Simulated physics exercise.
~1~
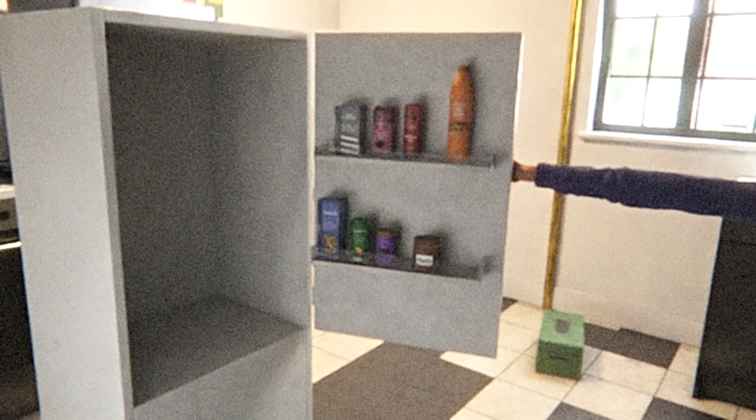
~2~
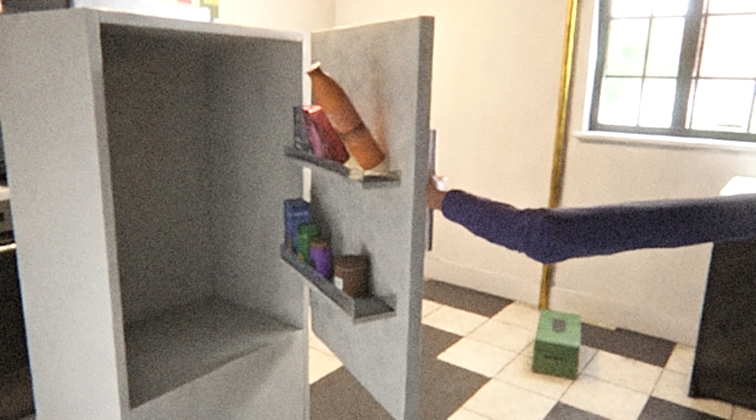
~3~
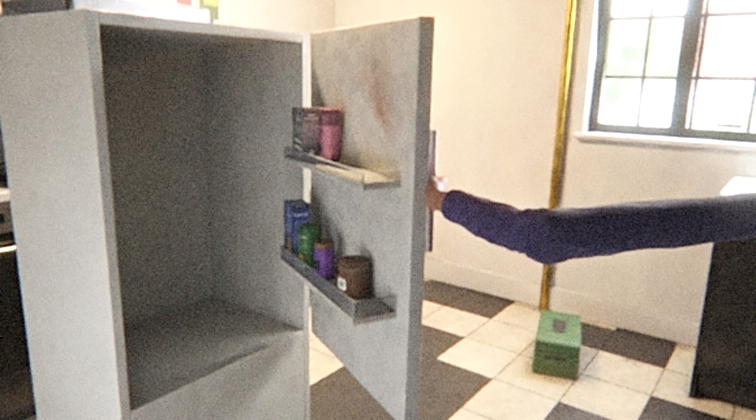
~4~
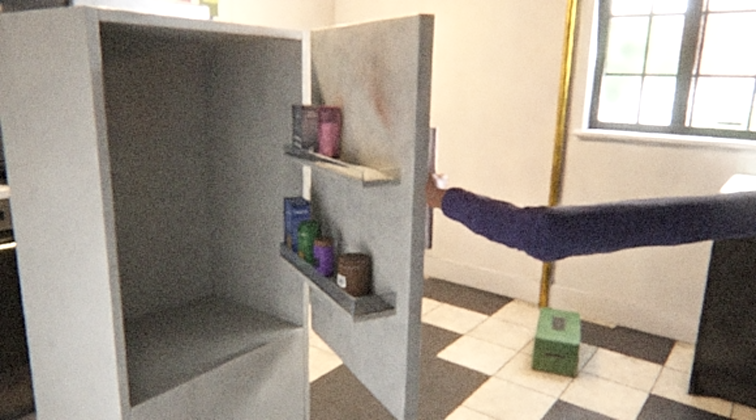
In a kitchen, a hand swings a fridge door and two items leave its rack.
